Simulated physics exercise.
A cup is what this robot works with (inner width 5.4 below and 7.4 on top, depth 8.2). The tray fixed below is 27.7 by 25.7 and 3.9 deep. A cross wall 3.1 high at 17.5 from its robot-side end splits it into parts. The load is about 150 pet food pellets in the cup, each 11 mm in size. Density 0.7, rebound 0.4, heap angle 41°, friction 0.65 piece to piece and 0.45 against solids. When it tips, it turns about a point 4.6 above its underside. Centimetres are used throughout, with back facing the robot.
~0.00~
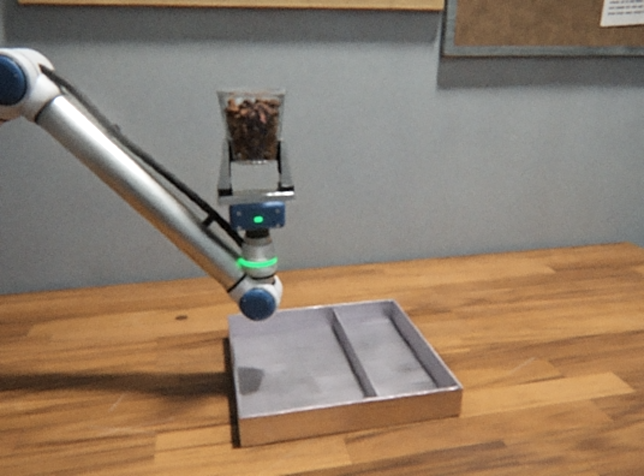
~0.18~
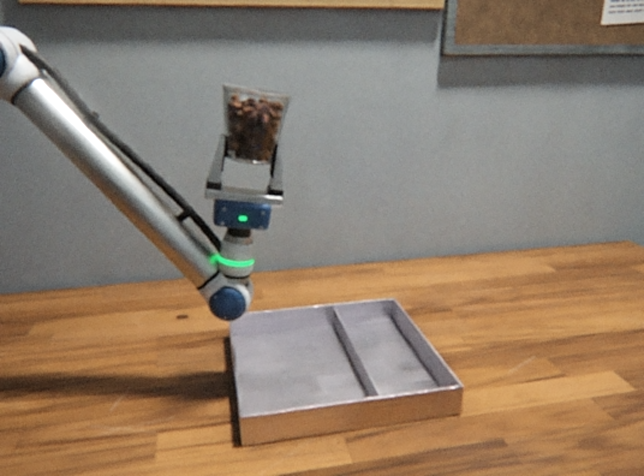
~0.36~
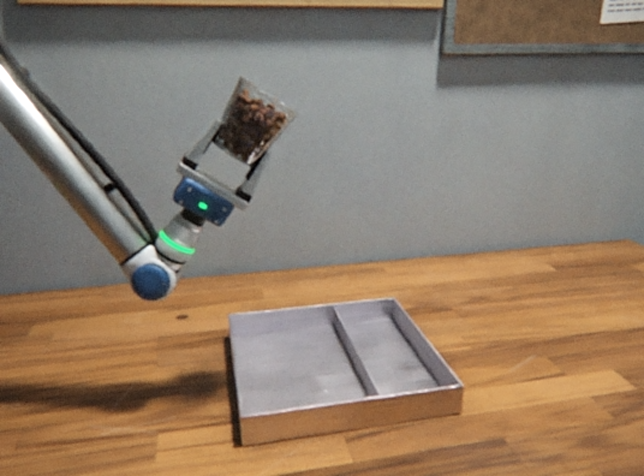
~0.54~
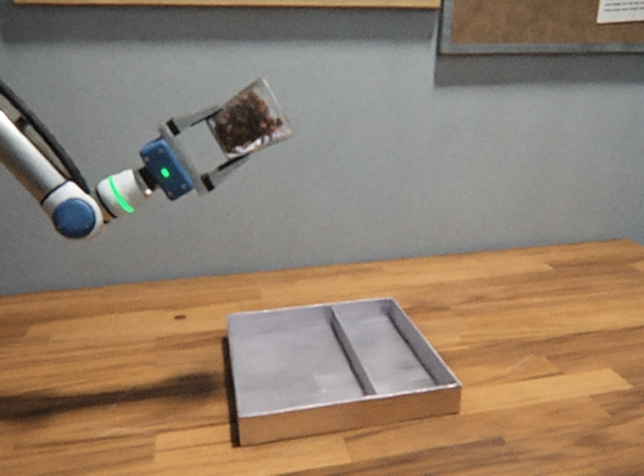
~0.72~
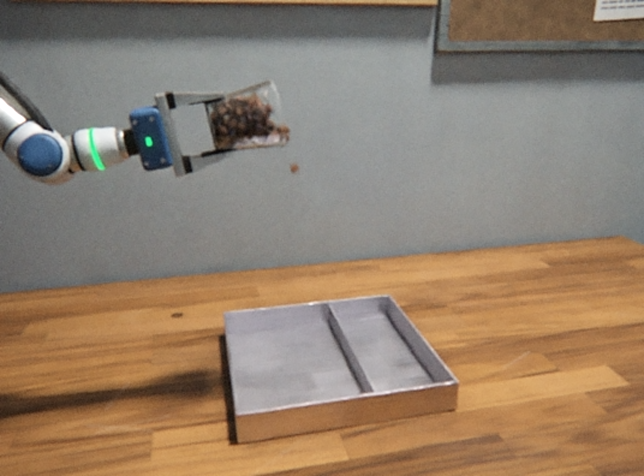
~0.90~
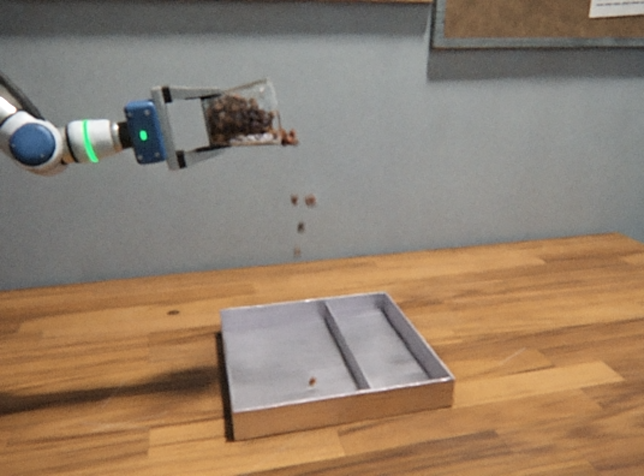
Above a divided tray on a wooden table, a robot arm tilted a clear cup of small brown pellets to the right until it lay nearly sideways, and a few pellets dropped out toward the tray.
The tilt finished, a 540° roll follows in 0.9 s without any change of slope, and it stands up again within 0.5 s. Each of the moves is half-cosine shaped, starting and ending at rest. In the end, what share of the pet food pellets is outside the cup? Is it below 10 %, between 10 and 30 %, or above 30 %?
It is above 30 %.
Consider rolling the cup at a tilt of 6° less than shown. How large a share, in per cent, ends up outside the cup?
I'd put it at close to 25 per cent.
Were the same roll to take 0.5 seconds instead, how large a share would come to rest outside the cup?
Then about 25 per cent.
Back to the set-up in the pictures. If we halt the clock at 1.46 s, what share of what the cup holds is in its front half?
35 per cent, roughly.
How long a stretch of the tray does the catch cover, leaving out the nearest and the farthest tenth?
Roughly 14 cm.
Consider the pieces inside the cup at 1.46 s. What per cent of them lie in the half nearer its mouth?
Close to 50 per cent lies in the mouth half.
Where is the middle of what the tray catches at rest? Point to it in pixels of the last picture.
The centre sits around (325, 353).
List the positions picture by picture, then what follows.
In the first picture, the cup middle at (253, 127), upright; upper third of the load around (252, 109), from x 230 to 275, top at y 100; 152 in the cup.
In the second picture, the cup middle at (253, 126), tipped 10°; upper third of the load around (251, 108), from x 230 to 280, top at y 95.
In the third picture, the cup middle at (250, 126), tipped 35°; upper third of the load around (249, 109), from x 220 to 285, top at y 90.
In the fourth picture, the cup middle at (247, 124), tipped 63°; upper third of the load around (251, 109), from x 215 to 280, top at y 95.
In the fifth picture, the cup middle at (243, 120), tipped 81°; upper third of the load around (244, 109), from x 215 to 295, top at y 95; 151 in the cup, 1 in flight or on a rim.
In the sixth picture, the cup middle at (239, 117), tipped 83°; upper third of the load around (235, 109), from x 210 to 315, top at y 95; 143 in the cup, 1 in the robot-side part, 8 in flight or on a rim.
After 1.46 s, tipped 83°, highest piece 39 above the table; 117 in the cup, 20 in the robot-side part, 3 in the far-side part, 12 in flight or on a rim.
After 2.02 s, tipped 49°, highest piece 38 above the table; 83 in the cup, 50 in the robot-side part, 11 in the far-side part, 1 on the table or floor, 7 in flight or on a rim.
After 2.50 s, upright, highest piece 40 above the table; 83 in the cup, 56 in the robot-side part, 12 in the far-side part, 1 on the table or floor.
After 3.20 s, upright, highest piece 40 above the table; 83 in the cup, 56 in the robot-side part, 12 in the far-side part, 1 on the table or floor.
In the end, 83 in the cup, 56 in the robot-side part, 12 in the far-side part, 1 on the table or floor. That is 45 % outside the cup.
